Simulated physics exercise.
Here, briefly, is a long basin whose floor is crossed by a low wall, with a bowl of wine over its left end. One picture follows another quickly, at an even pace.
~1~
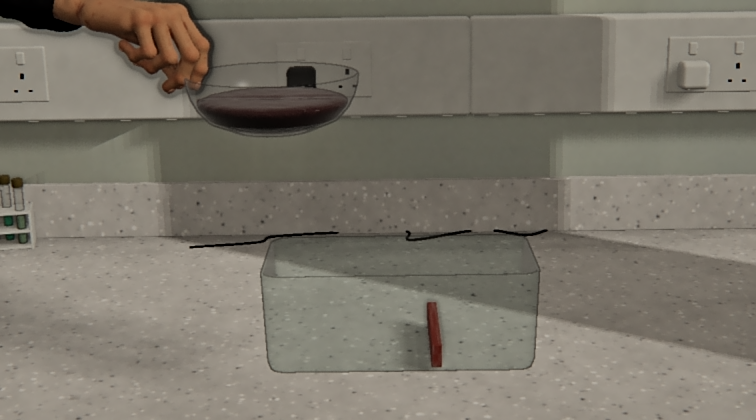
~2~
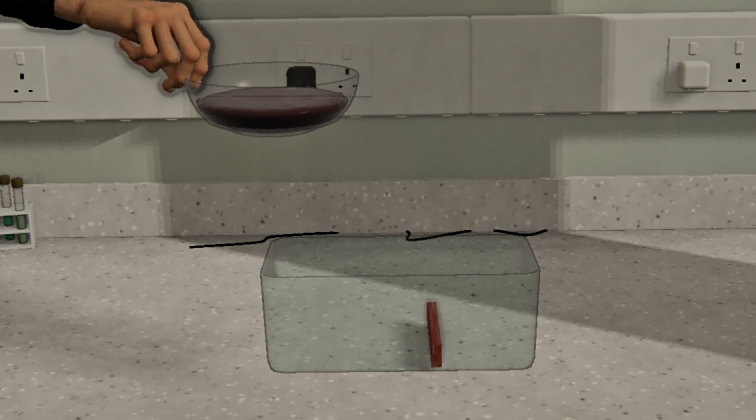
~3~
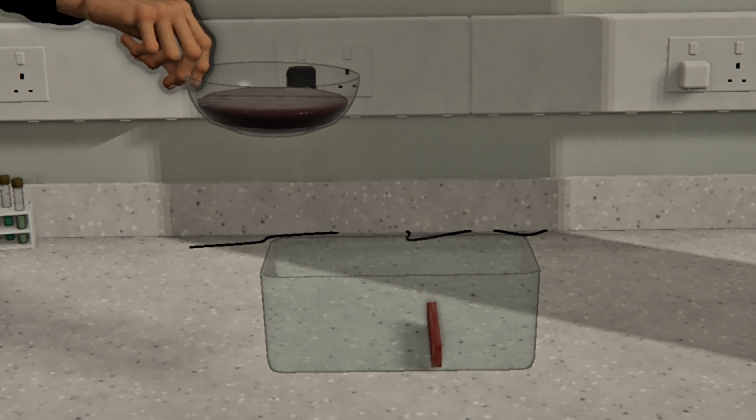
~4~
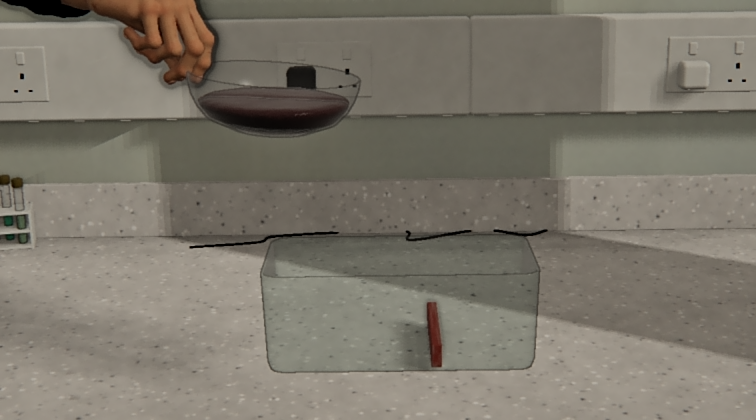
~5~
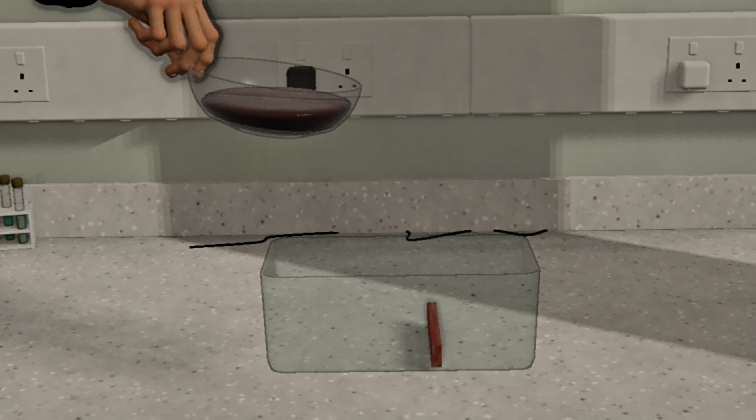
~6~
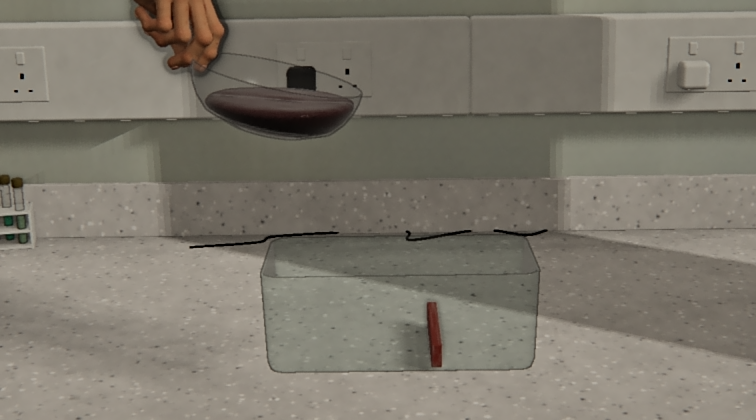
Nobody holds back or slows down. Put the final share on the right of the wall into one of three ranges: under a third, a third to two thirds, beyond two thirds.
Short of a third.
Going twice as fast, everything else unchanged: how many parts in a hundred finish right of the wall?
Estimate: Around 20 %.
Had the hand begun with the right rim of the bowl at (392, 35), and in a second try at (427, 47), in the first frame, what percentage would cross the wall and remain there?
In order, some 55 and 70 percent.
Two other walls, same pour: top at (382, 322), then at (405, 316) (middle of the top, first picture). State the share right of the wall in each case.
In order, some 70 and 50 in a hundred.
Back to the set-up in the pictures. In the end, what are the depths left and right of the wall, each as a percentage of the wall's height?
On the left it sits near 60, while on the right it sits near 20.
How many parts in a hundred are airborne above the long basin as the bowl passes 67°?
Roughly 45 per cent.
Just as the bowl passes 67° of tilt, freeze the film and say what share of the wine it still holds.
I'd put it at some 30 in a hundred.
A moment on, the tilt is 67° and 32 per cent is still to pour, 23 is left of the wall and 3 right of it.
Next, the tilt is 100° and 0 per cent is still to pour, 80 is left of the wall and 14 right of it.
Then the tilt is 107° and 0 per cent is still to pour, 82 is left of the wall and 17 right of it.
Later the tilt is 107° and 0 per cent is still to pour, 82 is left of the wall and 17 right of it.
In the end 82 per cent lies left of the wall, 17 right of it and 1 outside.
